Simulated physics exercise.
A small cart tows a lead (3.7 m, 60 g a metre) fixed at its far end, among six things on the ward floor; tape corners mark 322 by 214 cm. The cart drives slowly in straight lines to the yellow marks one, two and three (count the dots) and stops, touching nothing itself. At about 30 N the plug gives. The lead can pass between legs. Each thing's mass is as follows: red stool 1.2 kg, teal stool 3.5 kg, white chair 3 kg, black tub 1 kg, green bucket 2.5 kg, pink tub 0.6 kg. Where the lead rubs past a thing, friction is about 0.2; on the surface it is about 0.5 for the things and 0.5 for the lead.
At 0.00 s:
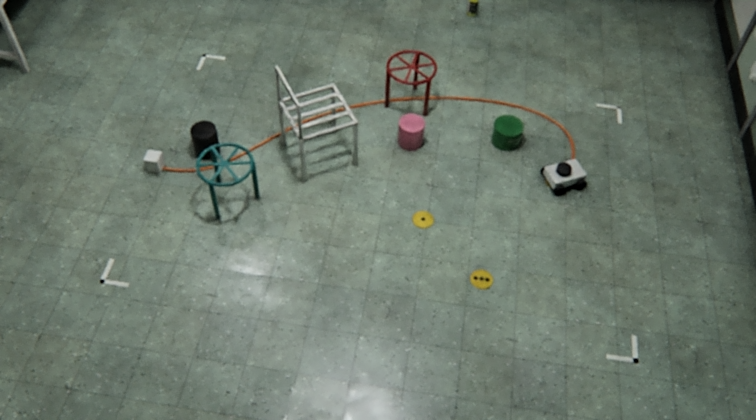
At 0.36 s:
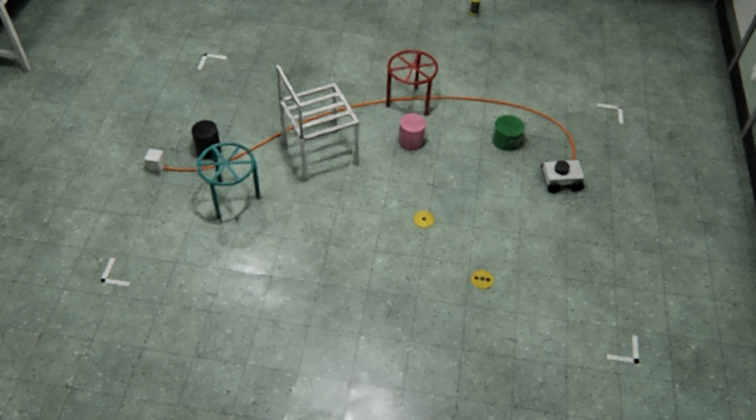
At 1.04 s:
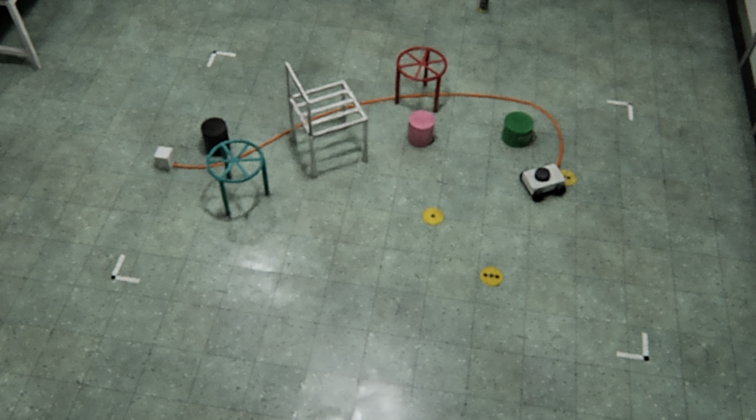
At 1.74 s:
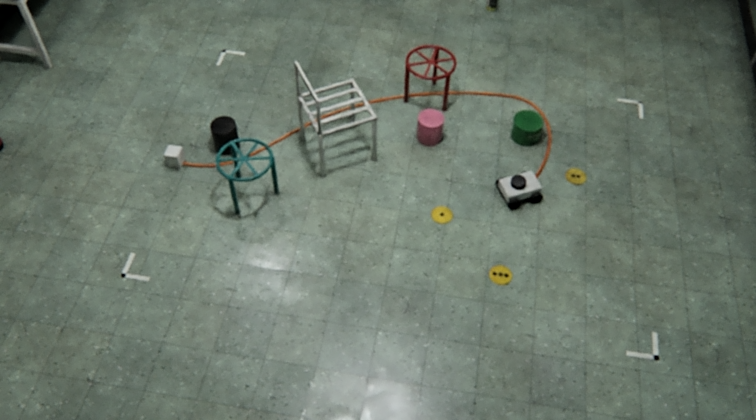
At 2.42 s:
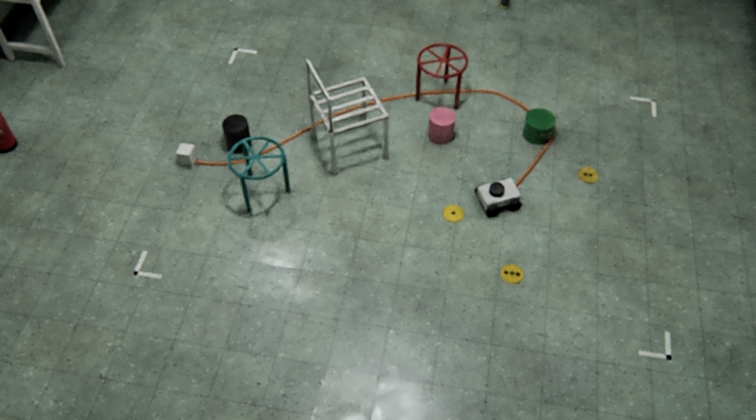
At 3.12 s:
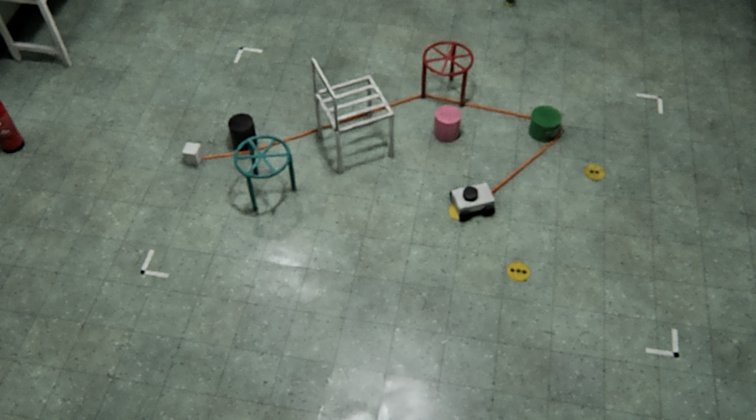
A small cart rolls left across the floor, pulling an orange lead taut around a green bucket.
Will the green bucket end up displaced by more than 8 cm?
Yes, I expect it will travel.
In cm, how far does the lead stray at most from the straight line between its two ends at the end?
120 cm.
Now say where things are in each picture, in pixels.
In the first picture, green bucket (509, 125); marks (423, 220) (556, 181) (482, 279); lead runs through (488, 101) (571, 139); cart (569, 179).
In the second picture, lead runs through (571, 140); cart (568, 179).
In the third picture, lead runs through (562, 146); cart (548, 184).
In the fourth picture, lead runs through (547, 155); cart (525, 191).
In the fifth picture, lead runs through (534, 164); cart (504, 198).
In the sixth picture, green bucket (547, 116); lead runs through (517, 172); cart (479, 203).
After 4.7 s, cart at (519, 193), lead slack at the fixed end; green bucket 6 cm off its start.
After 6.2 s, cart at (593, 172), lead slack at the fixed end; green bucket 6 cm off its start.
After 7.8 s, cart at (556, 221), lead slack at the fixed end; green bucket 6 cm off its start at (539, 118).
After 9.4 s, cart at (519, 266), 7 N at the fixed end; green bucket 18 cm off its start, red stool 8 cm off its start.
After 9.8 s, cart at (519, 266), 7 N at the fixed end; green bucket 18 cm off its start at (526, 126), red stool 8 cm off its start at (452, 64).
